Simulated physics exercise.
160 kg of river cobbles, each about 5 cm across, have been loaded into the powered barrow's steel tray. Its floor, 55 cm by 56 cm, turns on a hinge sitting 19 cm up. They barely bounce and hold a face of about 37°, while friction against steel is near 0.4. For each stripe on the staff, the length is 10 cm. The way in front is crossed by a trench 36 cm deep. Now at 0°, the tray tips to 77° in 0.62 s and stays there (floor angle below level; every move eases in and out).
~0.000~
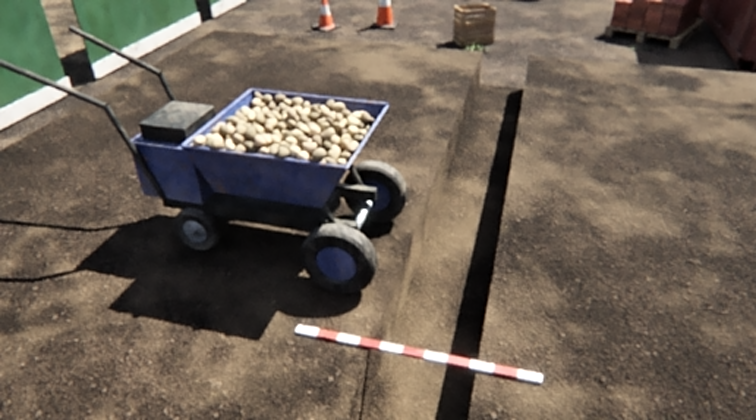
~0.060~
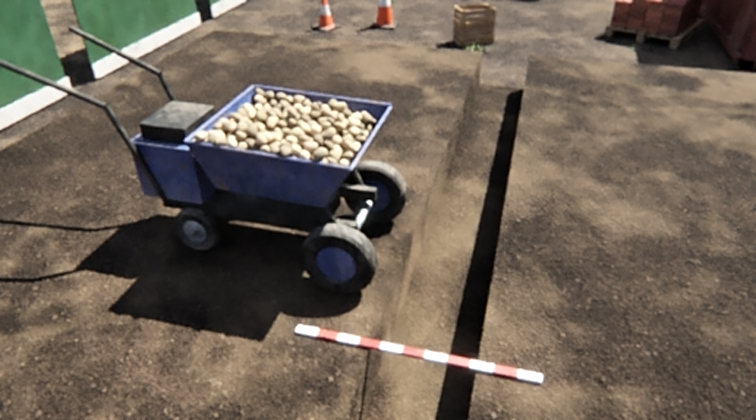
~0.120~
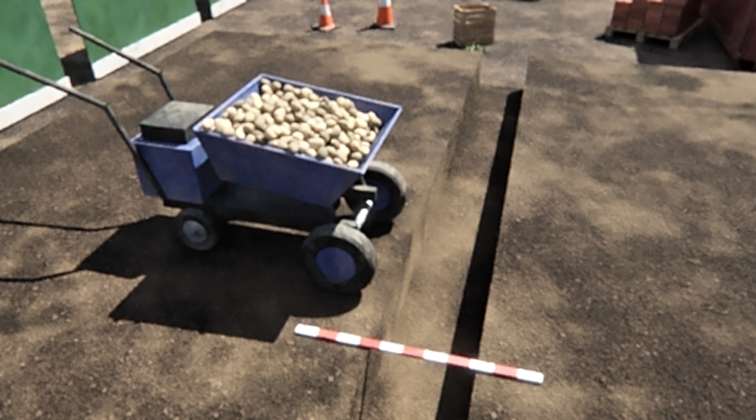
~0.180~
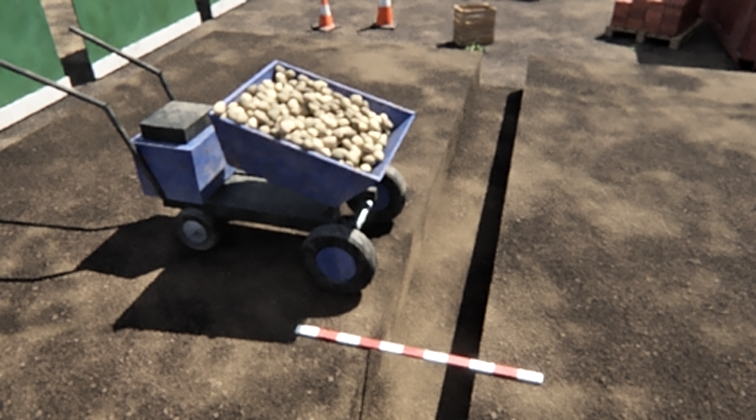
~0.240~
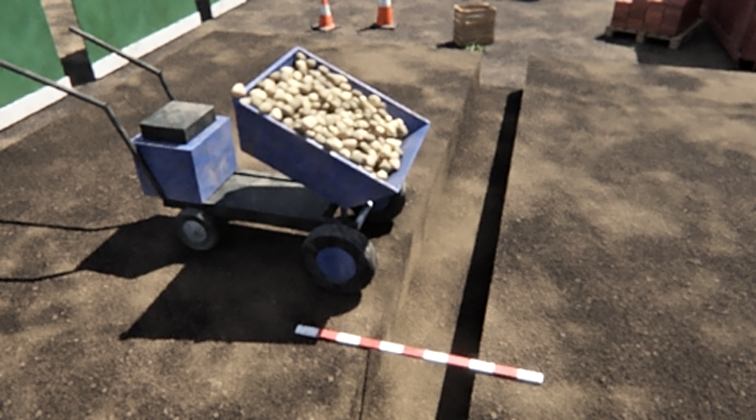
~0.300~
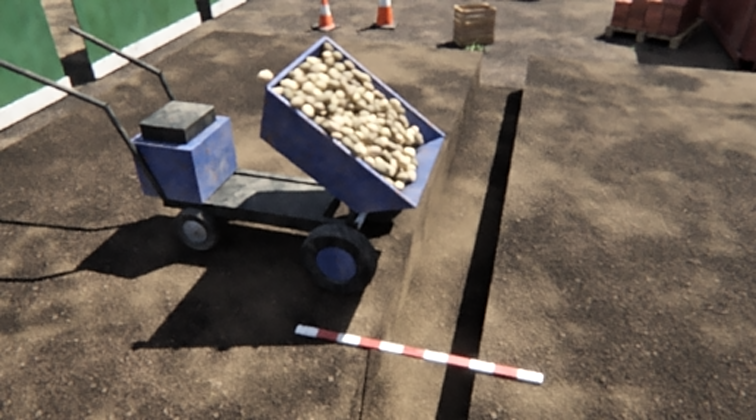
A blue barrow's tray heaped with pale, rounded stones tilted up at its back end, slowly at first and then more steeply, while its wheels stayed put beside a trench and a red-and-white staff.
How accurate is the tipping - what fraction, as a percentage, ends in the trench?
Close to 28 in every hundred.
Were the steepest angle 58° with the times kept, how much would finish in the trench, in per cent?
In that case around 20 percent.
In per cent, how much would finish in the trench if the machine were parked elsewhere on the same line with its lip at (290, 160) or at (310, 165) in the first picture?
80 %, then 55 %.
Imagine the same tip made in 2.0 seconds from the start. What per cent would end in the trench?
My guess is near 60 percent.
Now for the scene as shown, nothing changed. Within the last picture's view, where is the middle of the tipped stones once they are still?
Around (547, 282).
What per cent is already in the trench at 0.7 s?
By then, around 10 percent.
After 0.5 s the floor is at 64°; 100 % in the tray; the foremost stones are at (452, 205).
After 0.7 s the floor is at 77°; 44 % in the tray, 9 % in the trench, 47 % past the trench; the foremost stones are at (557, 284).
After 1.1 s the floor is at 77°; 7 % in the tray, 20 % in the trench, 73 % past the trench; the foremost stones are past the picture's edge.
After 3.0 s the floor is at 77°; 0 % in the tray, 28 % in the trench, 72 % past the trench; the foremost stones are past the picture's edge.
